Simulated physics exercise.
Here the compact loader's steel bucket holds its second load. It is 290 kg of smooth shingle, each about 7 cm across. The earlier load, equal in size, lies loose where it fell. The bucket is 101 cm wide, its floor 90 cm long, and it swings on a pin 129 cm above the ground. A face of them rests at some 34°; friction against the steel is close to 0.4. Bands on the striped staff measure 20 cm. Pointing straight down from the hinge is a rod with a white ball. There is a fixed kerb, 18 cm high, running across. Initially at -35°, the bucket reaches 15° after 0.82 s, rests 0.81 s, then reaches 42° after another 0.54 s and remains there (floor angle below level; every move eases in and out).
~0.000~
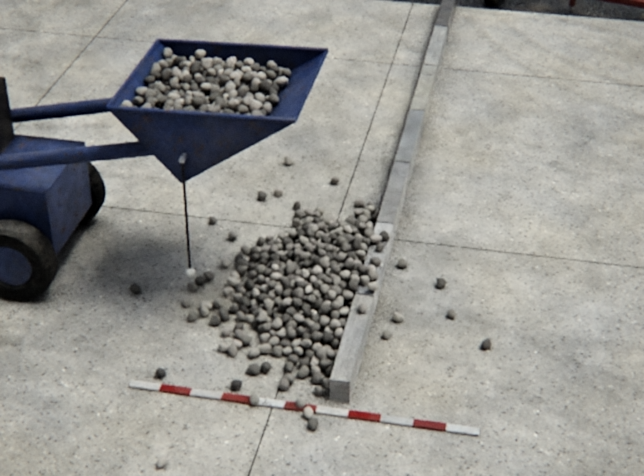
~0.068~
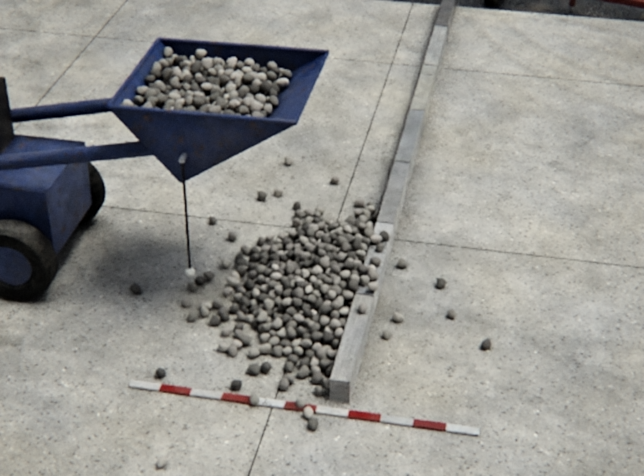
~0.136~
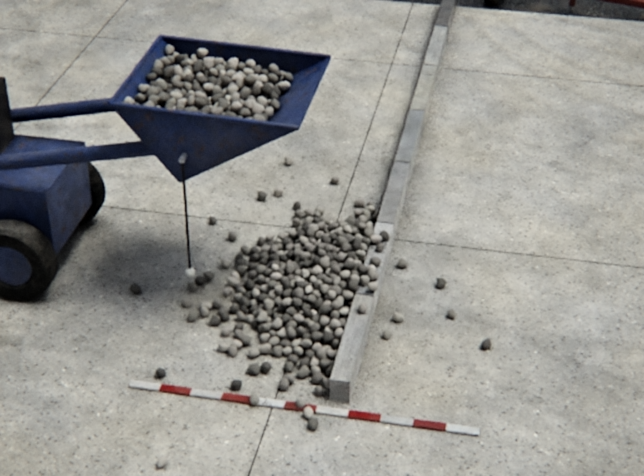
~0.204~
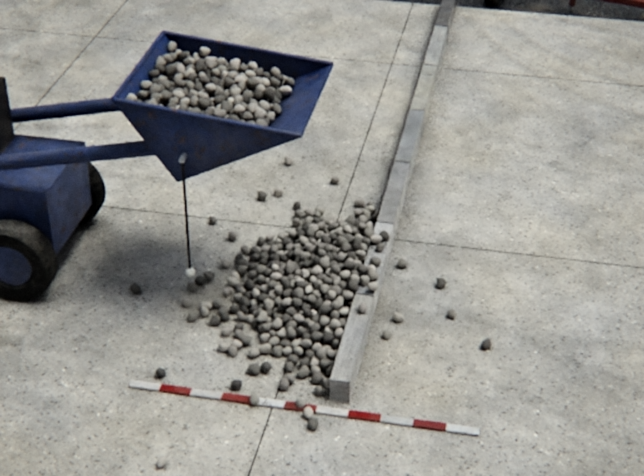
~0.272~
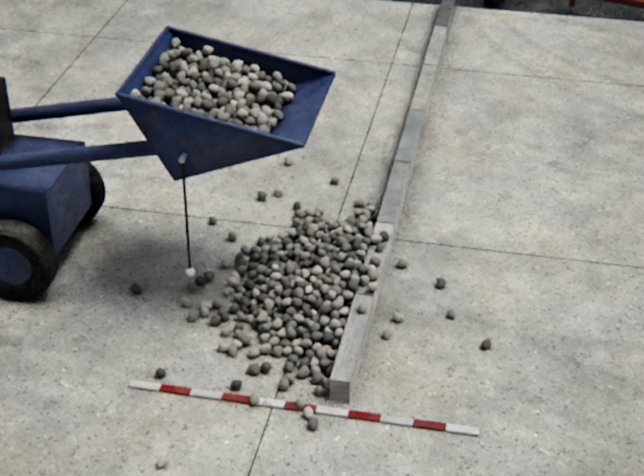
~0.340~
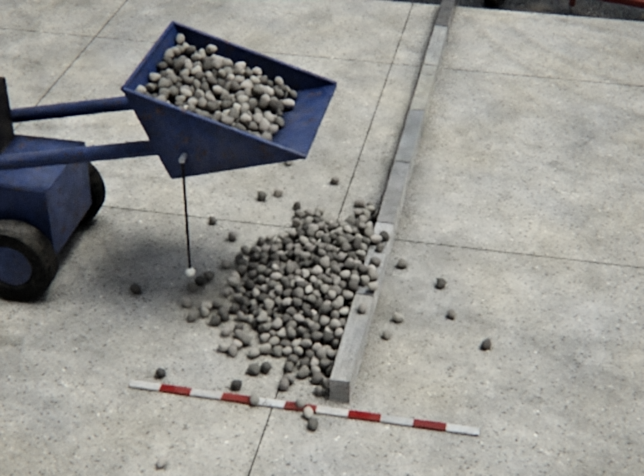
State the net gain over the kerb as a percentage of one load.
32 %.
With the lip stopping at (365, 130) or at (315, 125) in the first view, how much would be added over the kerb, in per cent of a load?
Case one about 95 %, case two about 55 %.
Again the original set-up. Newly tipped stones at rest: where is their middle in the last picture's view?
Roughly at (346, 275) in the last picture.
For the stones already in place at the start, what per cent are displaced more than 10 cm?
The answer is about 5 per cent.
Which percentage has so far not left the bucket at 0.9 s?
Still inside: Some 100 %.
After 0.6 s the floor is at 8°; in per cent of one load, 100 in the bucket, 99 on this side of the kerb, 1 over the kerb; the foremost stones are at (414, 301).
After 0.9 s the floor is at 15°; in per cent of one load, 100 in the bucket, 100 on this side of the kerb, 1 over the kerb; the foremost stones are at (414, 301).
After 2.6 s the floor is at 42°; in per cent of one load, 0 in the bucket, 170 on this side of the kerb, 30 over the kerb; the foremost stones are at (549, 317).
After 5.1 s the floor is at 42°; in per cent of one load, 0 in the bucket, 166 on this side of the kerb, 34 over the kerb; the foremost stones are at (553, 317). Net gain over the kerb, 32.
